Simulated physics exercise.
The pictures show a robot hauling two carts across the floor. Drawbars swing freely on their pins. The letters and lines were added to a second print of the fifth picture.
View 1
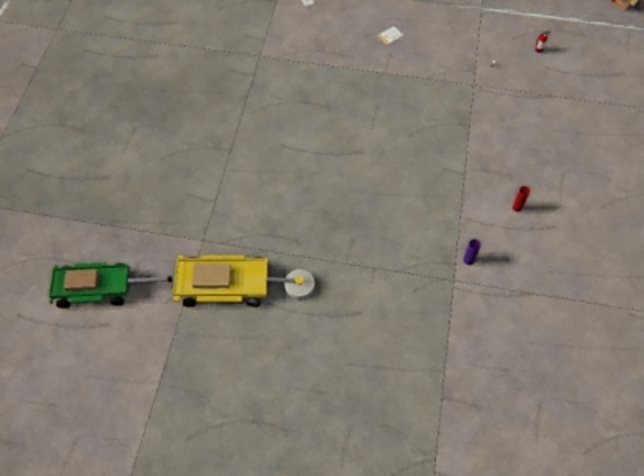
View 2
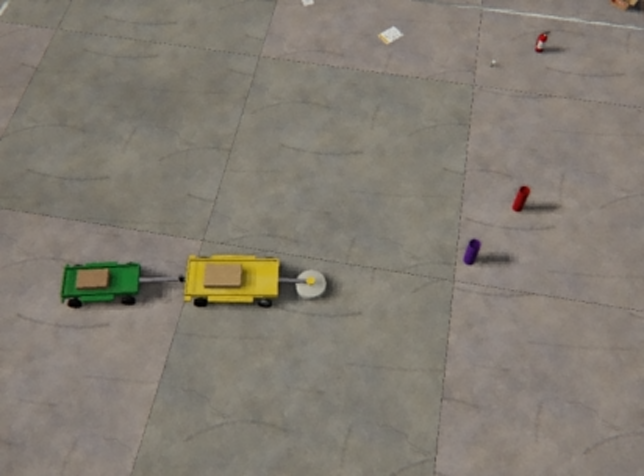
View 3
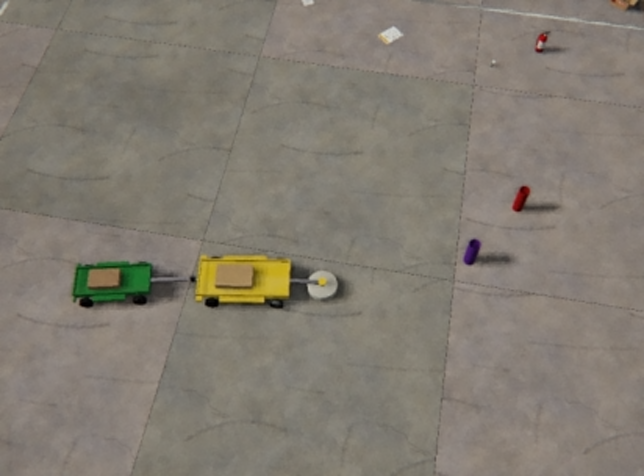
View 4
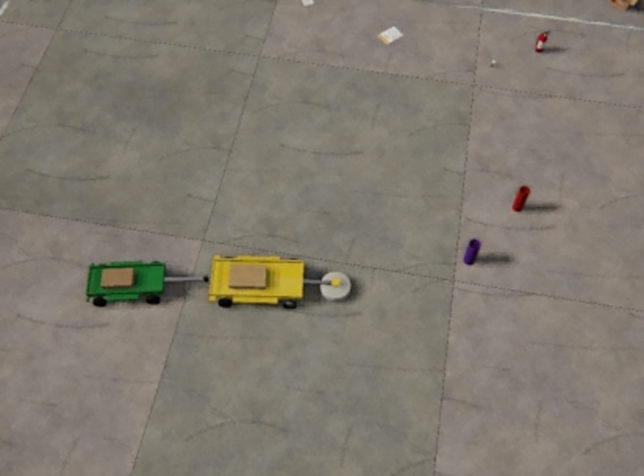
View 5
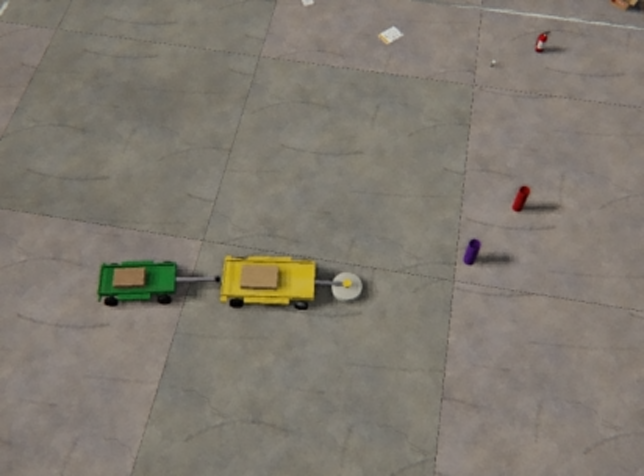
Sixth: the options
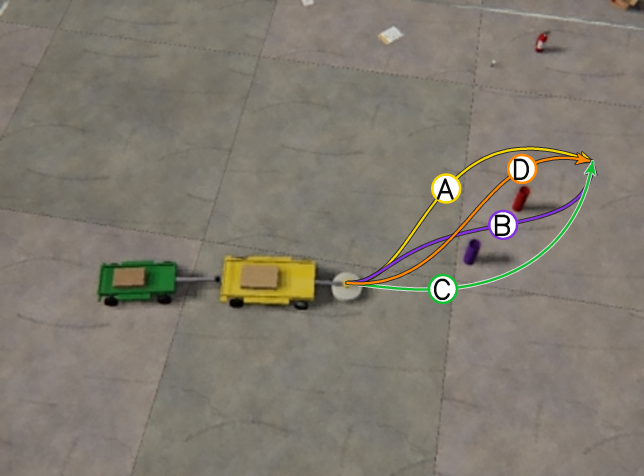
A small round white robot pulled a yellow cart and a smaller green cart, each carrying a tan block, slowly rightward in a line across the tiled floor, while the purple and red posts stayed still.
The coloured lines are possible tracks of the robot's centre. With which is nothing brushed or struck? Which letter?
With A nothing is hit.
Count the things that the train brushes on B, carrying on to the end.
Two.
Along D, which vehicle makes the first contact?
It is the yellow cart.
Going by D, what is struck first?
First the purple post.
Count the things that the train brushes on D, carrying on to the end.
It touches two.
On the marked copy, A from (347, 283) via (452, 182) to (593, 162); B from (347, 283) via (488, 228) to (593, 162); C from (347, 283) via (516, 270) to (593, 162); D from (347, 283) via (473, 215) to (589, 161).
With A. Early on, robot (425, 219), last cart (245, 279).
Further on, robot (498, 157), last cart (351, 252).
At the end, robot (590, 166), last cart (422, 208); nothing has been touched.
As for the rest, B meets the purple post and red post; C meets the purple post; D meets the purple post and red post.
